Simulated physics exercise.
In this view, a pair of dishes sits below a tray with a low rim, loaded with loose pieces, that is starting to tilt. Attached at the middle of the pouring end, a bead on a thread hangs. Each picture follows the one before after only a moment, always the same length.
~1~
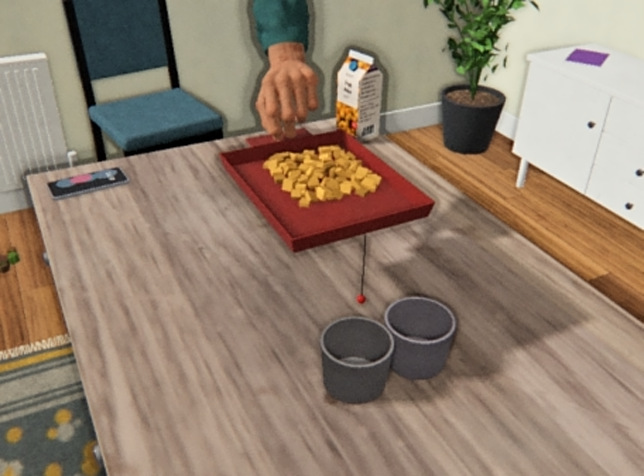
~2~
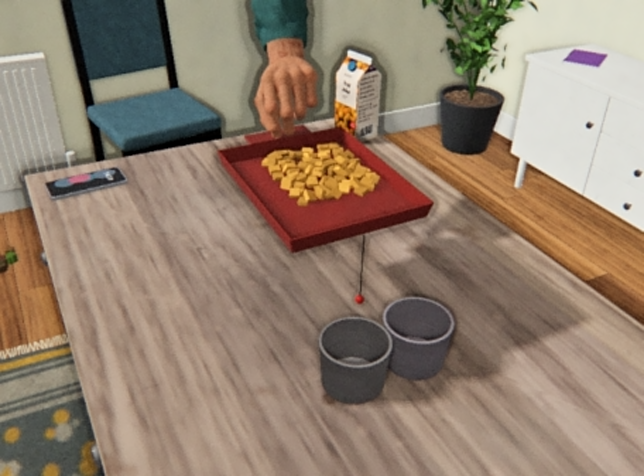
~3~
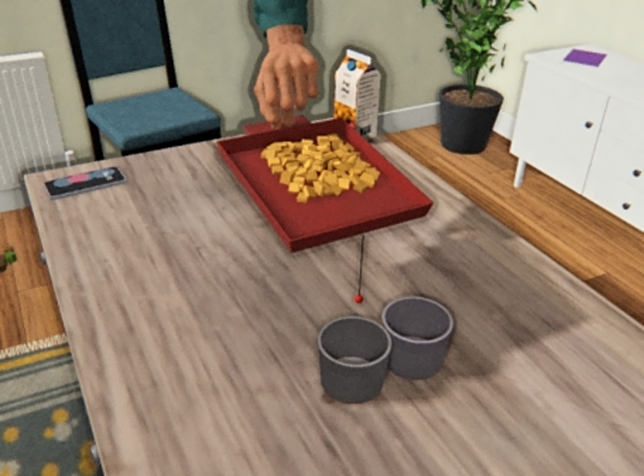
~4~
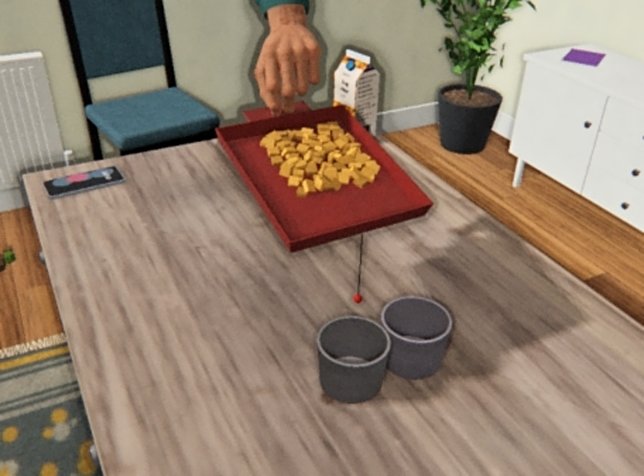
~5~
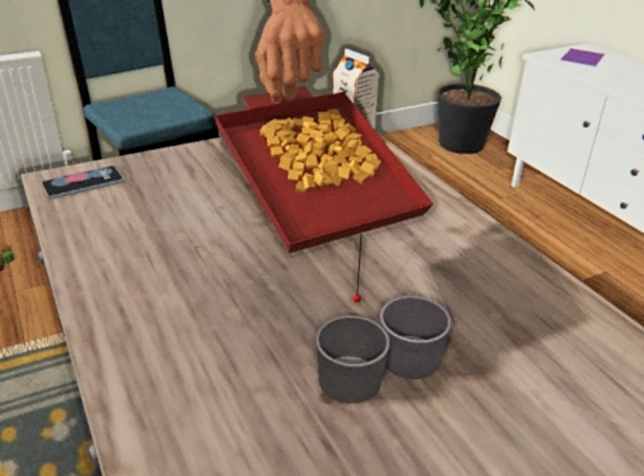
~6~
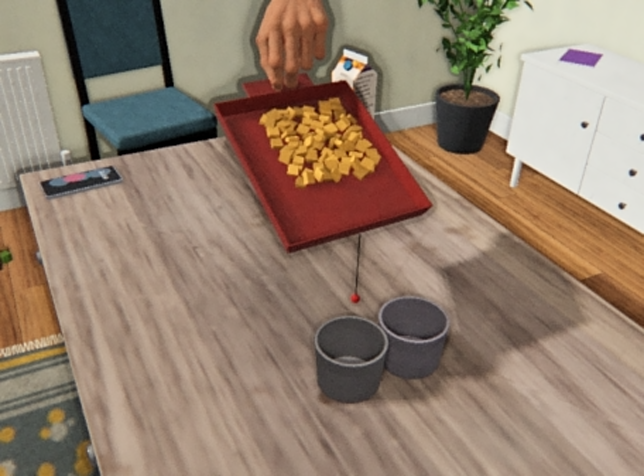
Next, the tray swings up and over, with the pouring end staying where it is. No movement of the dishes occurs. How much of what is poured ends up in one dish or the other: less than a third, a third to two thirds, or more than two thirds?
The amount caught will rise above two thirds of the load.
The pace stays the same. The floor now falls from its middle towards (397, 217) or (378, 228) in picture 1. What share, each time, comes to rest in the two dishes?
40 % and 70 %.
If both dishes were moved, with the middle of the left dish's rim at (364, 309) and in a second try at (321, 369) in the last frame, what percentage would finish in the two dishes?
Roughly 10 per cent, then roughly 50 per cent.
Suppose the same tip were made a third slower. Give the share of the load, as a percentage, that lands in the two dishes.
About 80 in a hundred.
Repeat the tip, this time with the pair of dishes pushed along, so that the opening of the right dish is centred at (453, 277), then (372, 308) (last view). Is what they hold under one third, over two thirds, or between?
The earlier try, less than a third; the later try, under a third.
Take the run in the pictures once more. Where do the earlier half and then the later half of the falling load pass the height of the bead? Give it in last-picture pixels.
I'd place the first part at (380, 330) and the rest at (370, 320).
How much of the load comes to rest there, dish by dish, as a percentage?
Roughly 40 in a hundred for the left dish, roughly 30 in a hundred for the right dish.
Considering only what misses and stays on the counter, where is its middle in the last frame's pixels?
Check roughly (336, 440) and you'll find the middle.
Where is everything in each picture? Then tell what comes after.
Corners of the pouring end at (294, 236) and (430, 201), level; middle of the load at (319, 176), cereal squares; left dish at (374, 380); right dish at (437, 356); bead on its thread at (361, 299), in the first frame.
Corners of the pouring end at (293, 237) and (428, 201), level; middle of the load at (318, 174), in the second frame.
Corners of the pouring end at (292, 237) and (428, 201), tipped barely, level across its low end; middle of the load at (317, 168), in the third frame.
Corners of the pouring end at (292, 238) and (428, 202), tipped a little, level across its low end; middle of the load at (317, 160), in the fourth frame.
Corners of the pouring end at (292, 240) and (428, 202), tipped clearly, level across its low end; middle of the load at (317, 152), in the fifth frame.
Corners of the pouring end at (291, 242) and (427, 203), tipped clearly, level across its low end; middle of the load at (317, 145); left dish at (368, 379); right dish at (431, 355), in the sixth frame.
Soon, tray tipped steeply; most on the tray; a stray few in the left dish; a small part in the air.
A while on, tray tipped past a quarter turn; about a third on the tray; a small part in the left dish; a small part in the right dish; about a quarter outside both; about a quarter in the air.
Towards the end, tray tipped past a quarter turn; about half in the left dish; about a third in the right dish; about a quarter outside both.
Finally, tray tipped past a quarter turn; about half in the left dish; about a third in the right dish; about a quarter outside both.
